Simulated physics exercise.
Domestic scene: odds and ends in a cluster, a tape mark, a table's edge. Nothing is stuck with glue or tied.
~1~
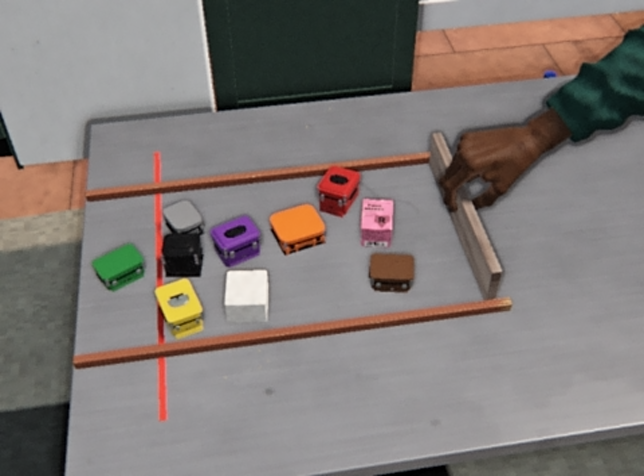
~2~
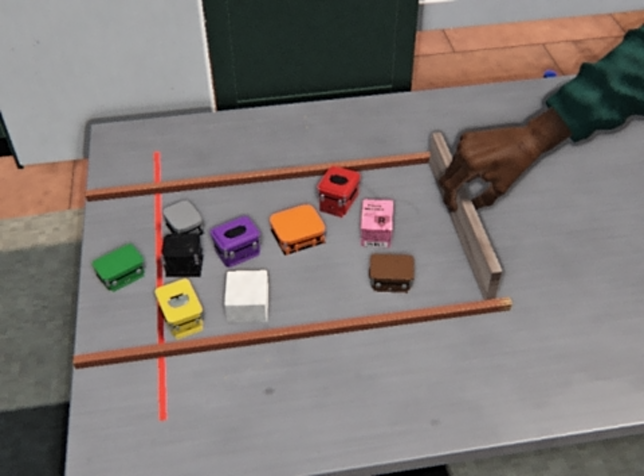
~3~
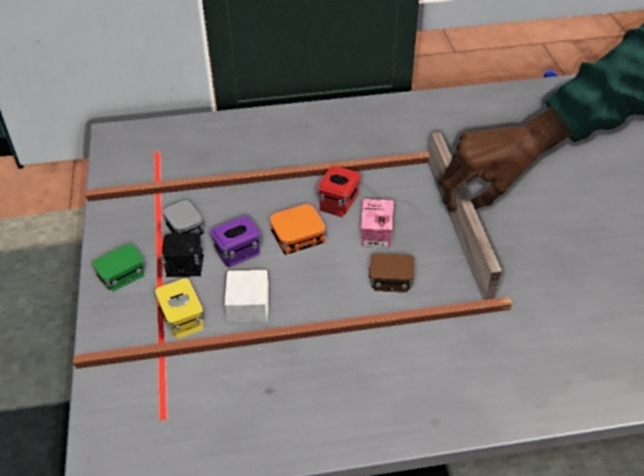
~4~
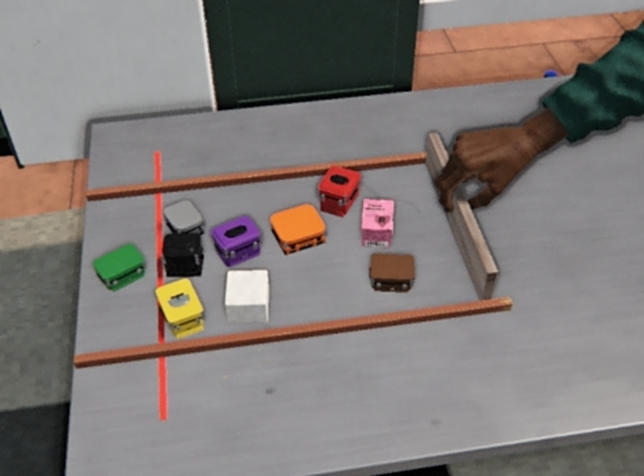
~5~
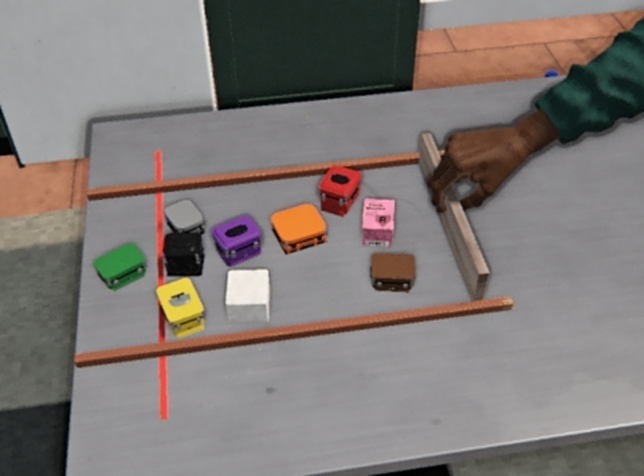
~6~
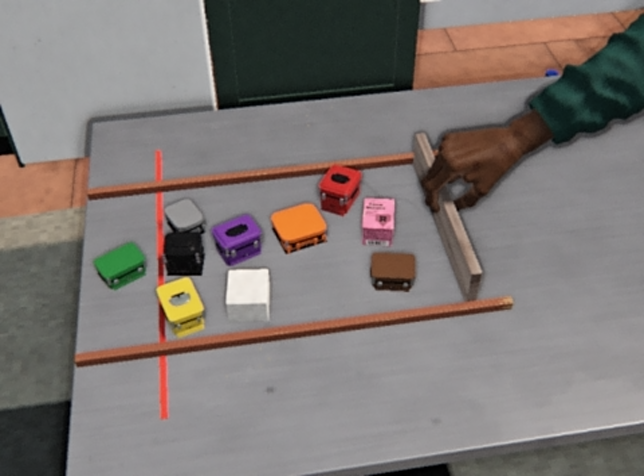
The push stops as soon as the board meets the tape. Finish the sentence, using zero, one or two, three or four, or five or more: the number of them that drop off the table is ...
The number that drop off the table is three or four.
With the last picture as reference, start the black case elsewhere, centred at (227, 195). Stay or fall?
From that start, the object then is safe.
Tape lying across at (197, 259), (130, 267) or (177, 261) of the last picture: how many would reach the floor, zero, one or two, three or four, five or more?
In order: Just one or two, 5 or more, three or four.
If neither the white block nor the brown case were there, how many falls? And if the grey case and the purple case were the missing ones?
First 3, then 3.
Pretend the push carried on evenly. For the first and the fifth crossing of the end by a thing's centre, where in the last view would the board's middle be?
The middle sits near (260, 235) at the first moment and near (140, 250) at the second.
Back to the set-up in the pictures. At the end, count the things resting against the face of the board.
3.
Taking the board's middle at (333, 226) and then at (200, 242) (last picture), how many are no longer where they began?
First 5, after that 10.
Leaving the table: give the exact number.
The answer is exactly 4.
Soon after, none off yet; green case at rest near (122, 268); yellow case at rest near (182, 307); black case at rest near (184, 254).
After that, none off yet; green case displaced a little near (103, 269); yellow case at rest near (182, 307); black case displaced about its own width near (146, 259).
And then, one off so far; green case on its way down; yellow case displaced about its own width near (113, 316); black case displaced well along near (68, 270).
In the end, the number that fall off is three or four; gone, purple case, black case, yellow case and green case.
